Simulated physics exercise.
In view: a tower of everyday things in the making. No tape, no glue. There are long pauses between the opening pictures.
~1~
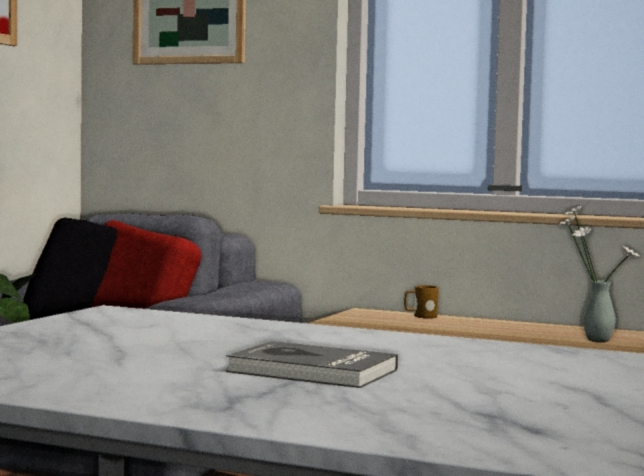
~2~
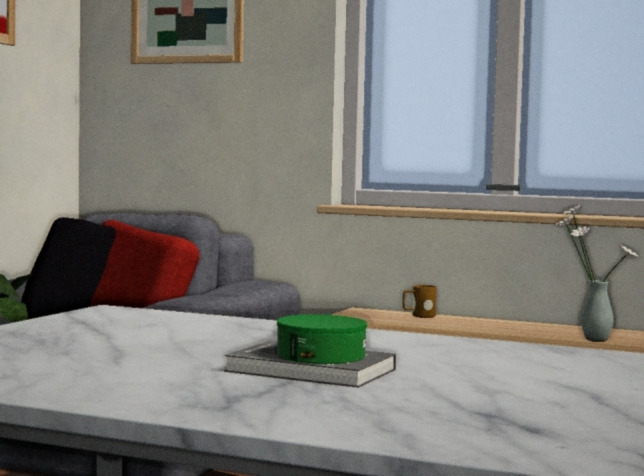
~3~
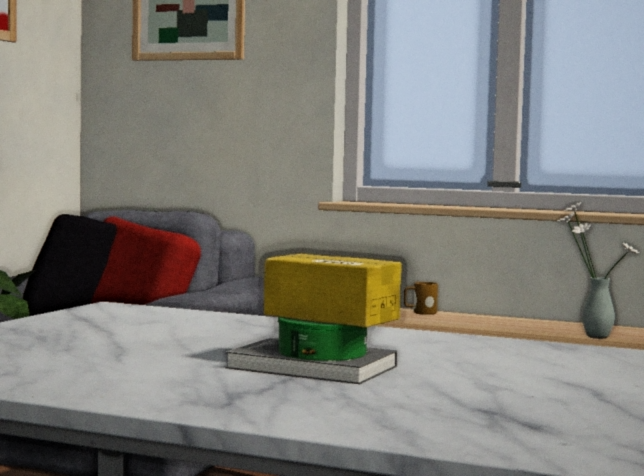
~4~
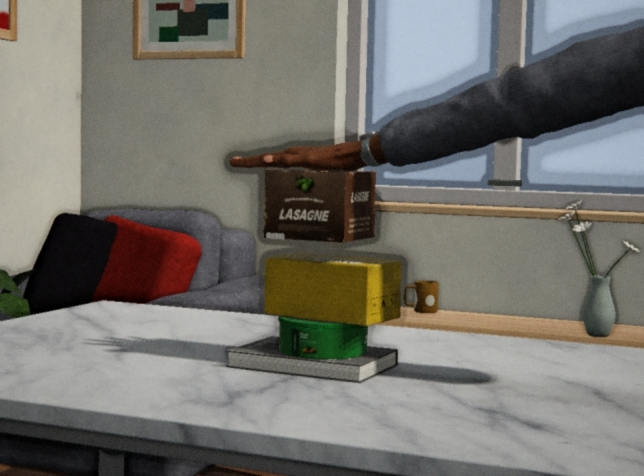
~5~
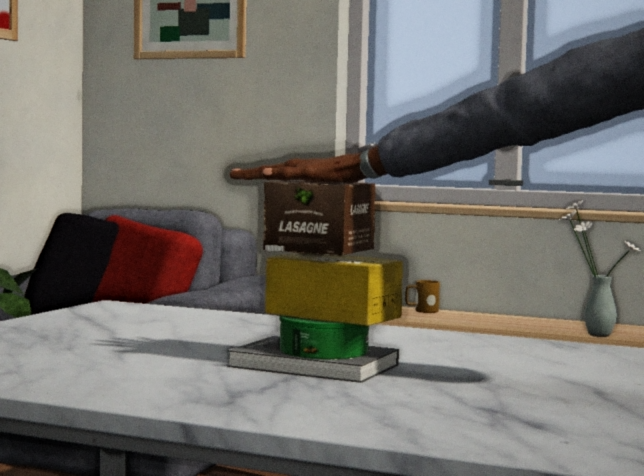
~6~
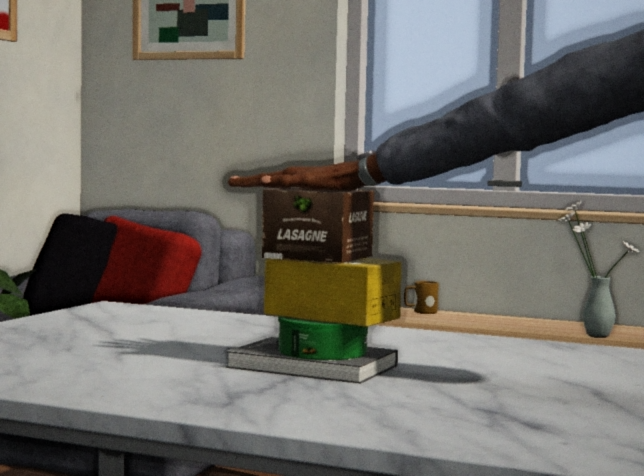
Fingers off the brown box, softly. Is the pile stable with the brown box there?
As it turns out, it keeps its balance.
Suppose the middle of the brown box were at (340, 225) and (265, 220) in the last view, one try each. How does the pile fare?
First try: It keeps its balance; second try: It loses its balance.
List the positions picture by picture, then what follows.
The last thing is not in view yet, in the first picture.
The last thing is not in view yet; grey book (311, 362), in the second picture.
The last thing is not in view yet; yellow box (332, 289), in the third picture.
Coming down; brown box (321, 204); green tub (323, 334), in the fourth picture.
Coming down; brown box (320, 216); grey book (314, 358), in the fifth picture.
Set down, still held; brown box (319, 224); yellow box (333, 288), in the sixth picture.
Then, 0.20 s after the last picture, nothing has stirred.
Then, 0.40 s after the last picture, brown box resting near (319, 225).
At rest, all 4 in place. Seen from the same camera at the end, brown box near (319, 224). The pile stays up.
